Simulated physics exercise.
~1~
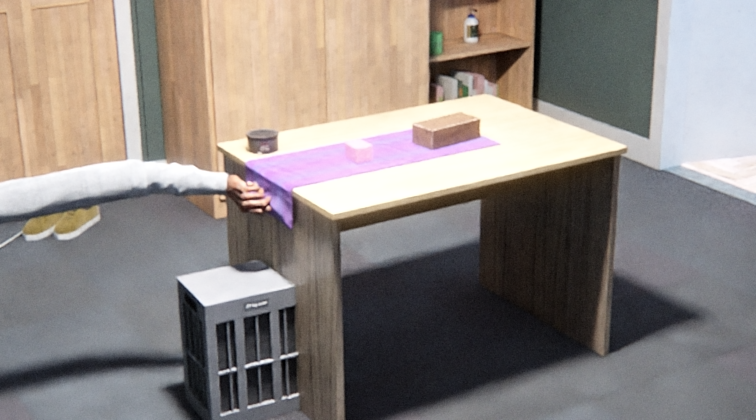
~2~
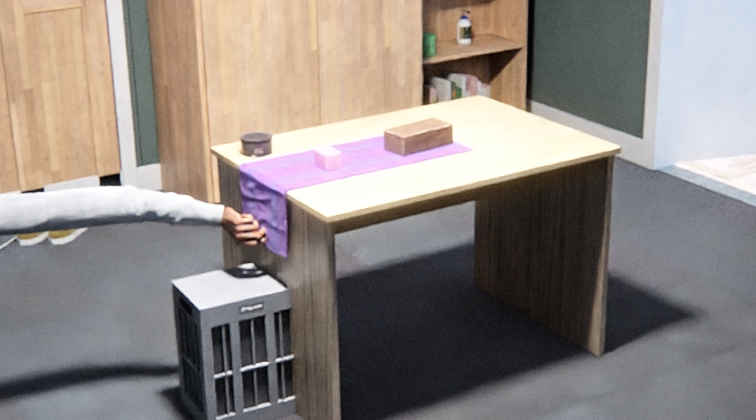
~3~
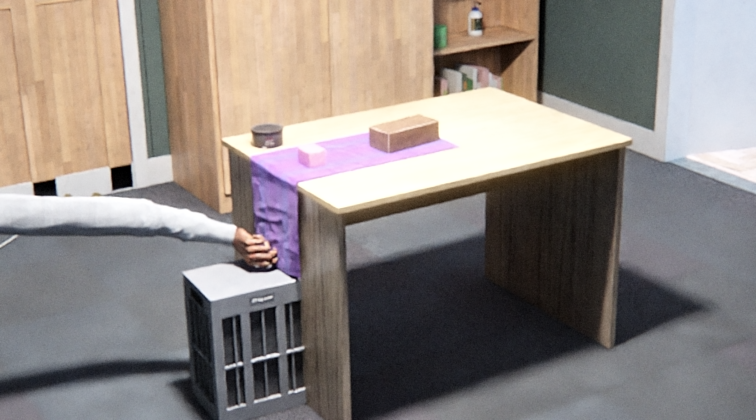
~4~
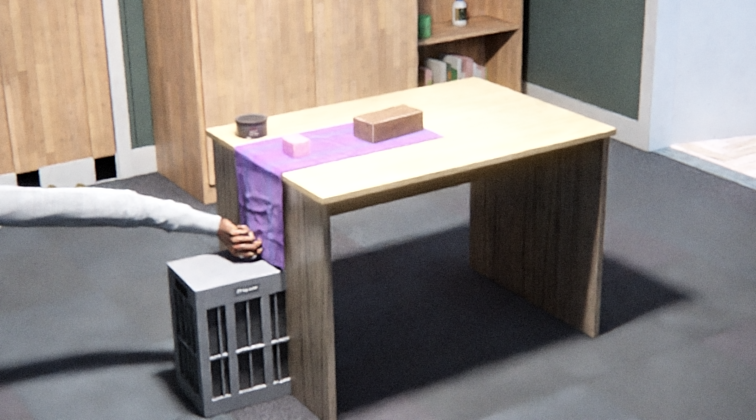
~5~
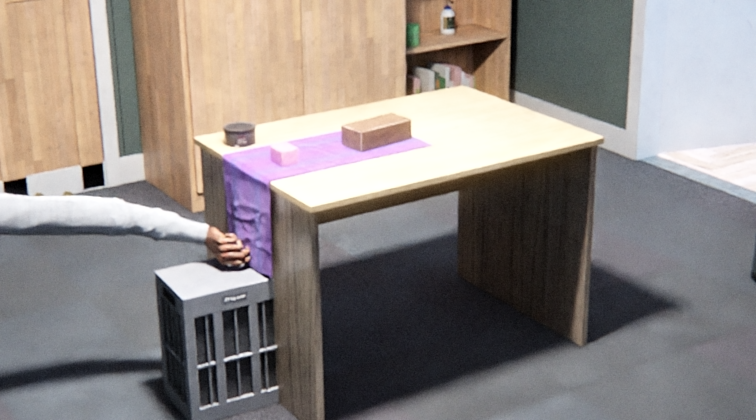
A hand drew the end of a purple cloth down over the table's left side toward a grey crate, carrying a pink block and a brown brick leftward, then held it there, with both still on the table beside an unmoved dark tub.
